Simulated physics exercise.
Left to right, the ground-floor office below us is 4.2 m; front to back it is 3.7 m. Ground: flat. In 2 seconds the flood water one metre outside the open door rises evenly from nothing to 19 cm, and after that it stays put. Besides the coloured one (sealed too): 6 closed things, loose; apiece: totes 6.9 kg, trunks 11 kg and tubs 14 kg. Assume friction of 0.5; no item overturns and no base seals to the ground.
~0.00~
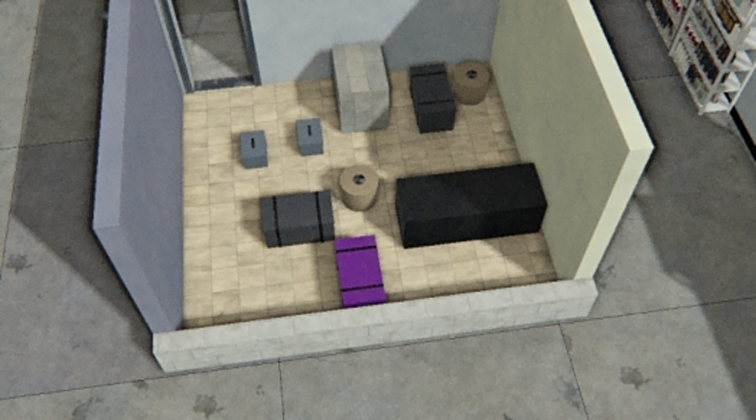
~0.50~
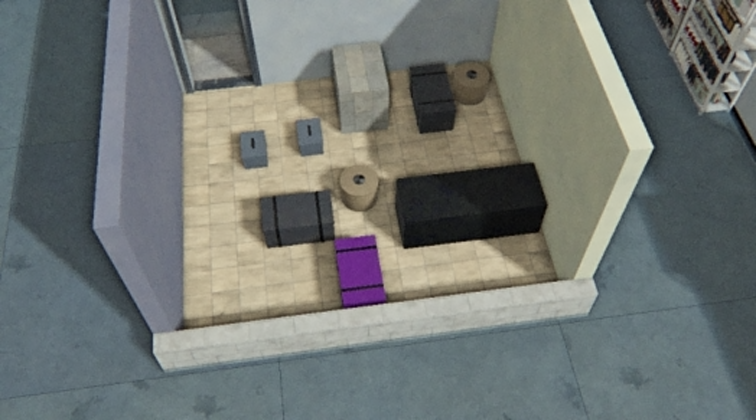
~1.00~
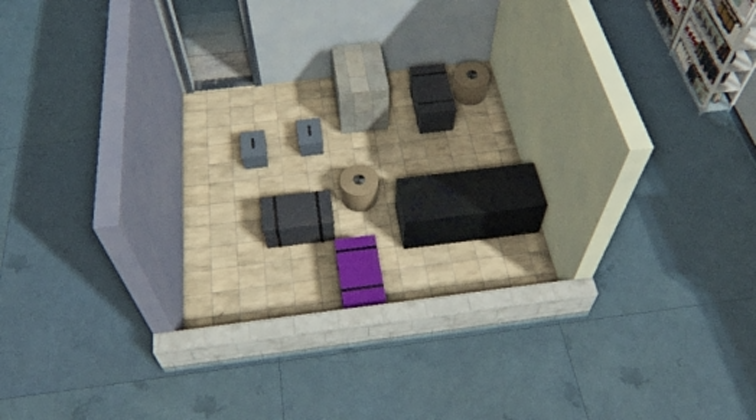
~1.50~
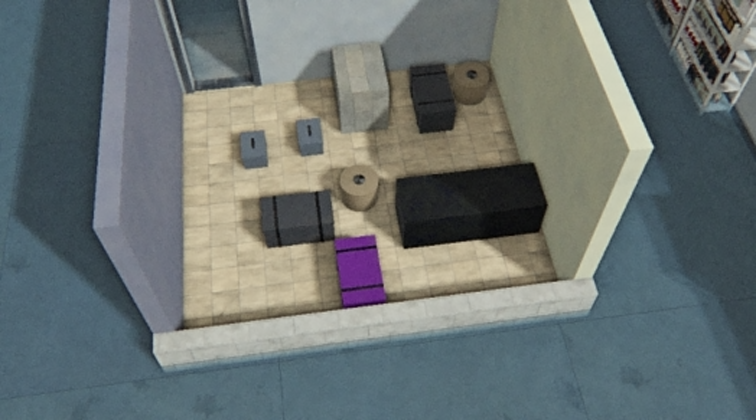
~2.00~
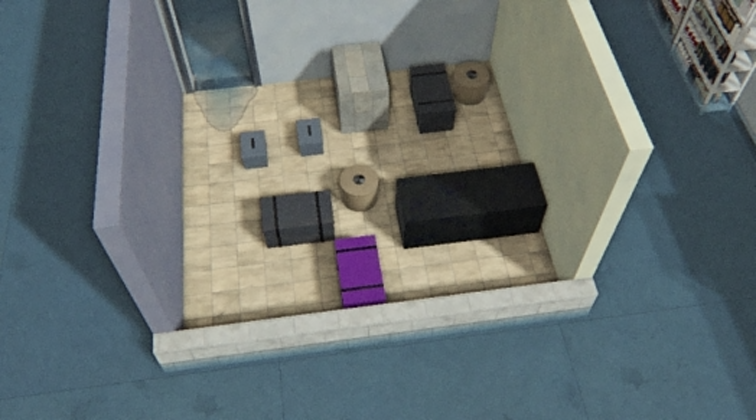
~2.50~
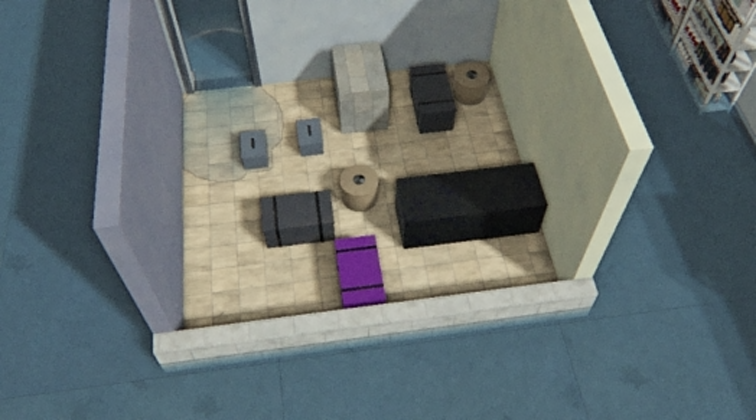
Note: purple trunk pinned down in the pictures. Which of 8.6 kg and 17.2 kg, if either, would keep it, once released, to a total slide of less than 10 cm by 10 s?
Neither.
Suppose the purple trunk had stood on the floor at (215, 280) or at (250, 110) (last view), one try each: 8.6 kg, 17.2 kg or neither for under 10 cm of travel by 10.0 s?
In that order: No load works; no load works.
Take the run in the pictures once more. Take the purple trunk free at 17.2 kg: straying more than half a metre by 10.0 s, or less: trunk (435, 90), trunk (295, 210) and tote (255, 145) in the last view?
Results in sequence: Threshold not reached; threshold exceeded; threshold exceeded.
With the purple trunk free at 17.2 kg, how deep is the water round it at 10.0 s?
Close to 13 cm deep.
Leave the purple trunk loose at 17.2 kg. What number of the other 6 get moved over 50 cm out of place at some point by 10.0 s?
Answer: 2.
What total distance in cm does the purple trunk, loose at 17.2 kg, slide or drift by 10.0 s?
Roughly 200 centimetres altogether.
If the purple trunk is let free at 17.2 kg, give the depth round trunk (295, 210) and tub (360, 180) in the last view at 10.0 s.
First about 11 cm, second about 6 cm.
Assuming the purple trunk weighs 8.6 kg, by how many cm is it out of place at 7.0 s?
120 cm.
After 3.5 s the purple trunk would be 0 cm from its start with 8.6 kg and 0 cm from its start with 17.2 kg; 0 cm of water round it then.
After 4.5 s the purple trunk would be 0 cm from its start with 8.6 kg and 0 cm from its start with 17.2 kg; 0 cm of water round it then.
After 7.0 s the purple trunk would be 128 cm from its start with 8.6 kg and 78 cm from its start with 17.2 kg; 5 cm of water round it then.
After 10.0 s the purple trunk would be 176 cm from its start with 8.6 kg and 176 cm from its start with 17.2 kg; 13 cm of water round it then.
